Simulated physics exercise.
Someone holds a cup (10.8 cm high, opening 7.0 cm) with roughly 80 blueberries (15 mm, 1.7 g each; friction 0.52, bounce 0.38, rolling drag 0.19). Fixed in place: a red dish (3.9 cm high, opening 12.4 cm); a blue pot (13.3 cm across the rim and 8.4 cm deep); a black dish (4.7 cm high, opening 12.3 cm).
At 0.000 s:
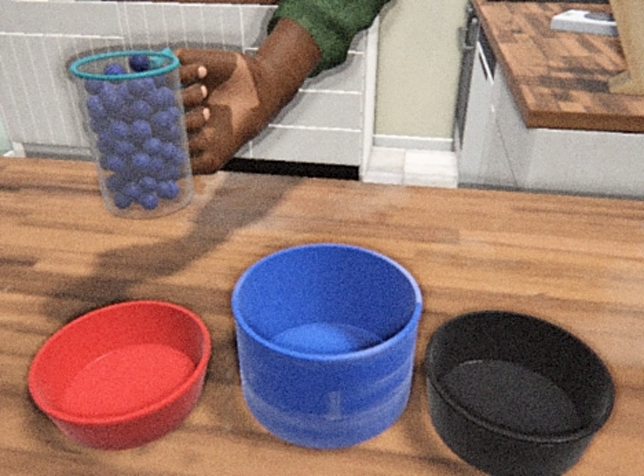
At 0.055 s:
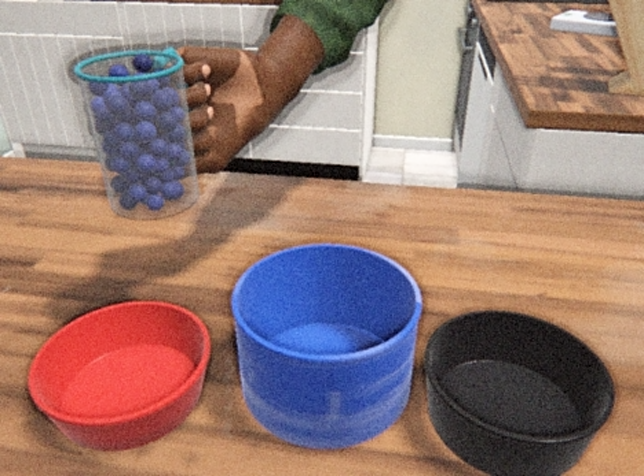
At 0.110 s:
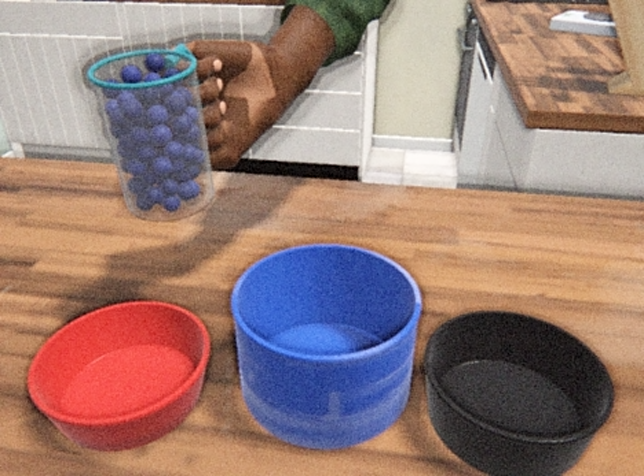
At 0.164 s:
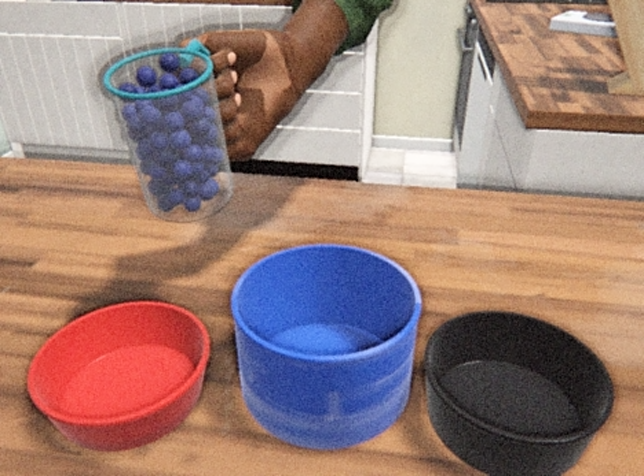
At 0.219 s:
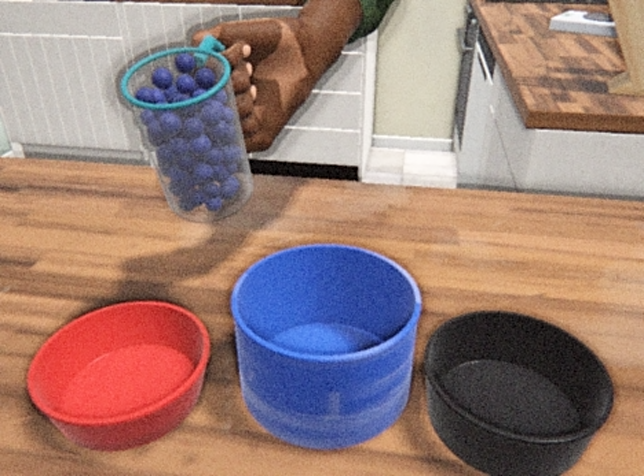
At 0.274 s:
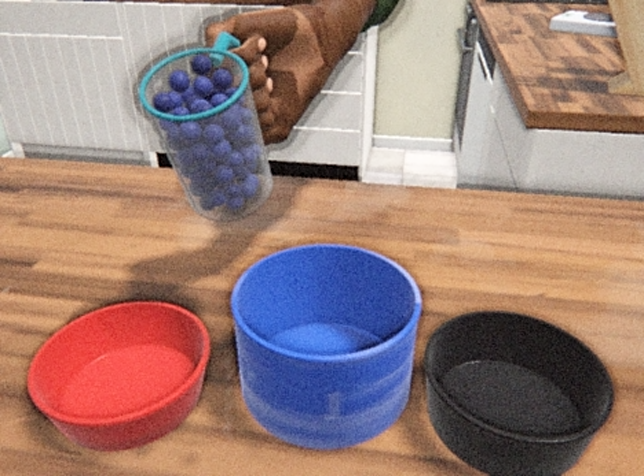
In a kitchen, a hand holds a clear, teal-rimmed cup full of blueberries upright above a wooden counter, behind a red dish, a blue pot and a black dish. The hand moves the cup a short way to the right, gradually tilting it forward, while the three containers stay still.
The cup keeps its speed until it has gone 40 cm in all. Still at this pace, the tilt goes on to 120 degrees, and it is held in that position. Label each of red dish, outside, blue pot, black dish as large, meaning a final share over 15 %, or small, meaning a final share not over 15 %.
Red dish: Small; outside everything: Large; blue pot: Small; black dish: Large.
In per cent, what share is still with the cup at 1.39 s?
Close to 45 in a hundred.
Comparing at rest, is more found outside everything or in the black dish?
When it all settles, the bigger part is outside everything.
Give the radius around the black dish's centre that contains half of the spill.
14 cm.
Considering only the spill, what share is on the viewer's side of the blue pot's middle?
I'd say roughly 90 in a hundred.
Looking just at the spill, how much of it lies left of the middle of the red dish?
Some 0 per cent.
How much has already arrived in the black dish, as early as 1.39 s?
30 per cent.
After 0.70 s, tilt 69 degrees; cup 100 %; middle of all pieces near (367, 157).
After 1.06 s, tilt 108 degrees; cup 95 %; middle of all pieces near (502, 171).
After 1.39 s, tilt 120 degrees; cup 45 %, black dish 30 %, in the air 20 %; middle of all pieces near (602, 300).
Then, at 1.71 s, tilt 120 degrees; outside 60 %, black dish 30 %, in the air 10 %; middle of all pieces near (639, 440).
At rest (2.4 s), cup 0 %, outside 70 %, black dish 30 %, red dish 0 %, blue pot 0 %.
